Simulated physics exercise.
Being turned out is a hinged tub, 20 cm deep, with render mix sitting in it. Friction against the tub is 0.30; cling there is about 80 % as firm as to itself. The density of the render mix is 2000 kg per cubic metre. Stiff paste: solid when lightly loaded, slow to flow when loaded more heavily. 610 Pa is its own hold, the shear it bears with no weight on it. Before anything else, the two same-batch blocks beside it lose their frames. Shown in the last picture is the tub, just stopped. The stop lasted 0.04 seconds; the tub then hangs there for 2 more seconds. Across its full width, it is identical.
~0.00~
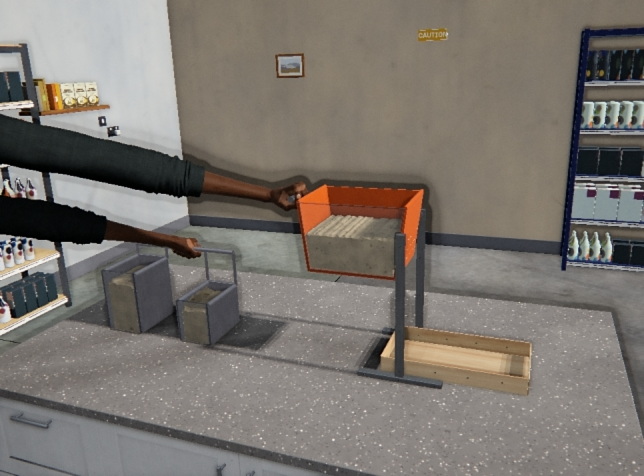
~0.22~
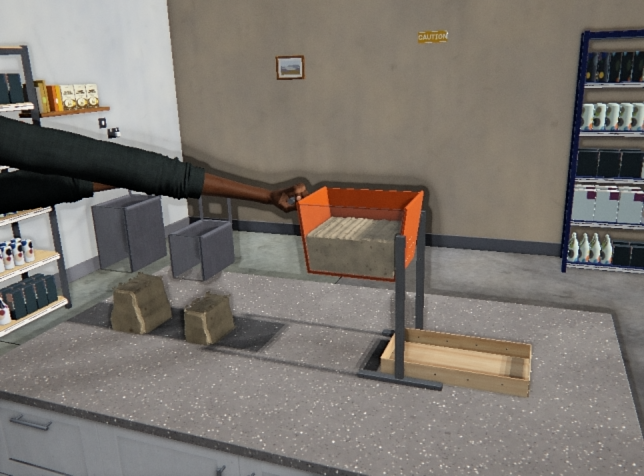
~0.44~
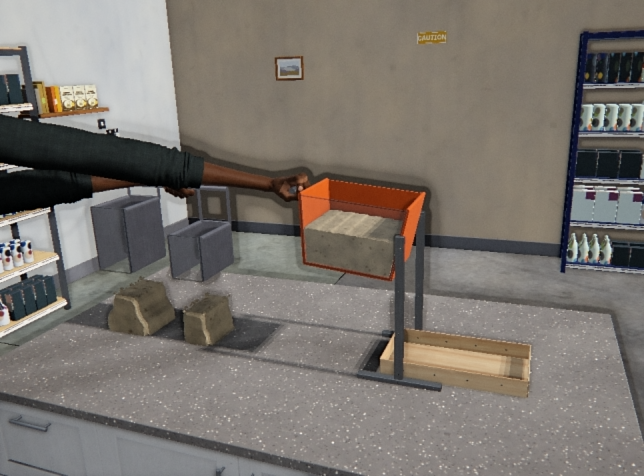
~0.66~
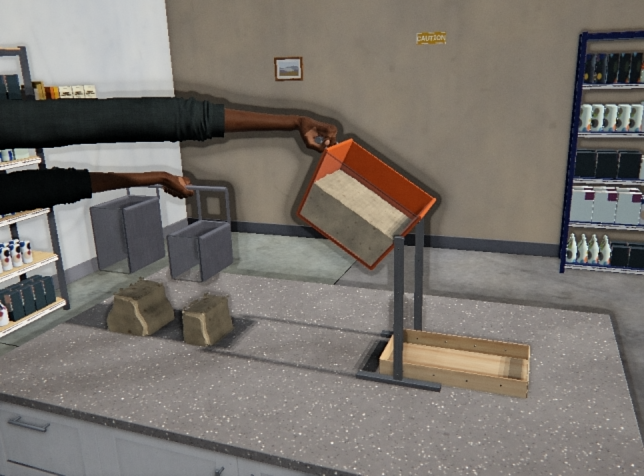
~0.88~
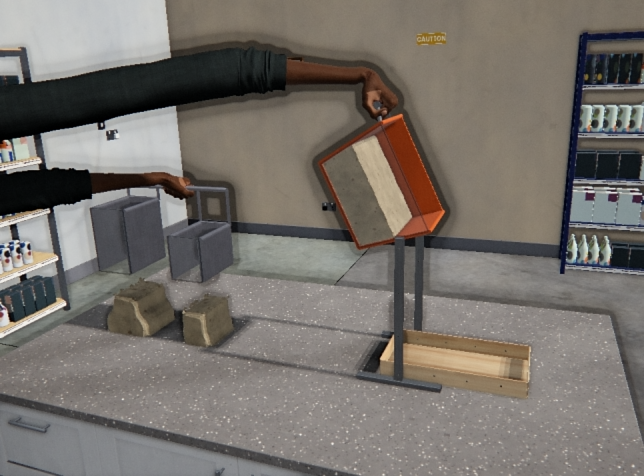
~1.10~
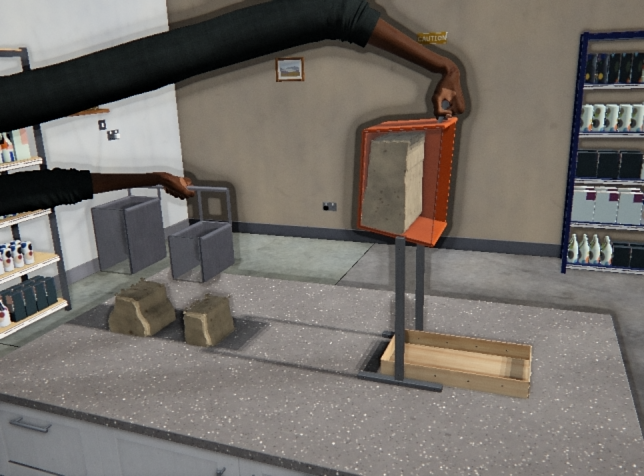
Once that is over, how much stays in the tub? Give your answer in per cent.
Some 40 percent stays.
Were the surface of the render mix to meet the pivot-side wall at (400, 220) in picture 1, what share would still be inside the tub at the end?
About 30 %.
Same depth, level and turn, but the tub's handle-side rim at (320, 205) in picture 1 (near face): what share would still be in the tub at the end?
Close to 65 per cent would still be in the tub.
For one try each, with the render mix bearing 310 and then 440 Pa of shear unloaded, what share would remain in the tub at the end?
The answers, in order, are 40 % and 45 %.
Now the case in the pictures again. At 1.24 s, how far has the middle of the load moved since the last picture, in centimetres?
Distance: About 7 cm.
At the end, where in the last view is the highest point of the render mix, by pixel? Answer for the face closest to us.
Roughly at pixel (385, 203).
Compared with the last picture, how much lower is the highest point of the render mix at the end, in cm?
16 cm or so.
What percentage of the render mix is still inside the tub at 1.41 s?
Near 50 in a hundred.
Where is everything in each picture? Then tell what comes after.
Handle-side rim at (299, 202), tilt 0 degrees; crest of the render mix at (353, 237); block heights 18 cm, 12 cm (left to right), in the first picture.
Handle-side rim at (299, 204), tilt 0 degrees; crest of the render mix at (353, 239); block heights 16 cm, 12 cm (left to right), in the second picture.
Handle-side rim at (301, 194), tilt 6 degrees; crest of the render mix at (308, 228); block heights 14 cm, 12 cm (left to right), in the third picture.
Handle-side rim at (328, 151), tilt 34 degrees; crest of the render mix at (317, 184); block heights 14 cm, 12 cm (left to right), in the fourth picture.
Handle-side rim at (382, 125), tilt 65 degrees; crest of the render mix at (351, 147); block heights 14 cm, 12 cm (left to right), in the fifth picture.
Handle-side rim at (443, 129), tilt 94 degrees; crest of the render mix at (406, 141); block heights 14 cm, 12 cm (left to right), in the sixth picture.
After 1.24 s, the tub is at 94 degrees and holds 100 %.
After 1.41 s, the tub is at 94 degrees and holds 52 %.
After 1.58 s, the tub is at 94 degrees and holds 47 %.
After 1.75 s, the tub is at 94 degrees and holds 45 %.
After 3.10 s, the tub is at 94 degrees and holds 40 %.
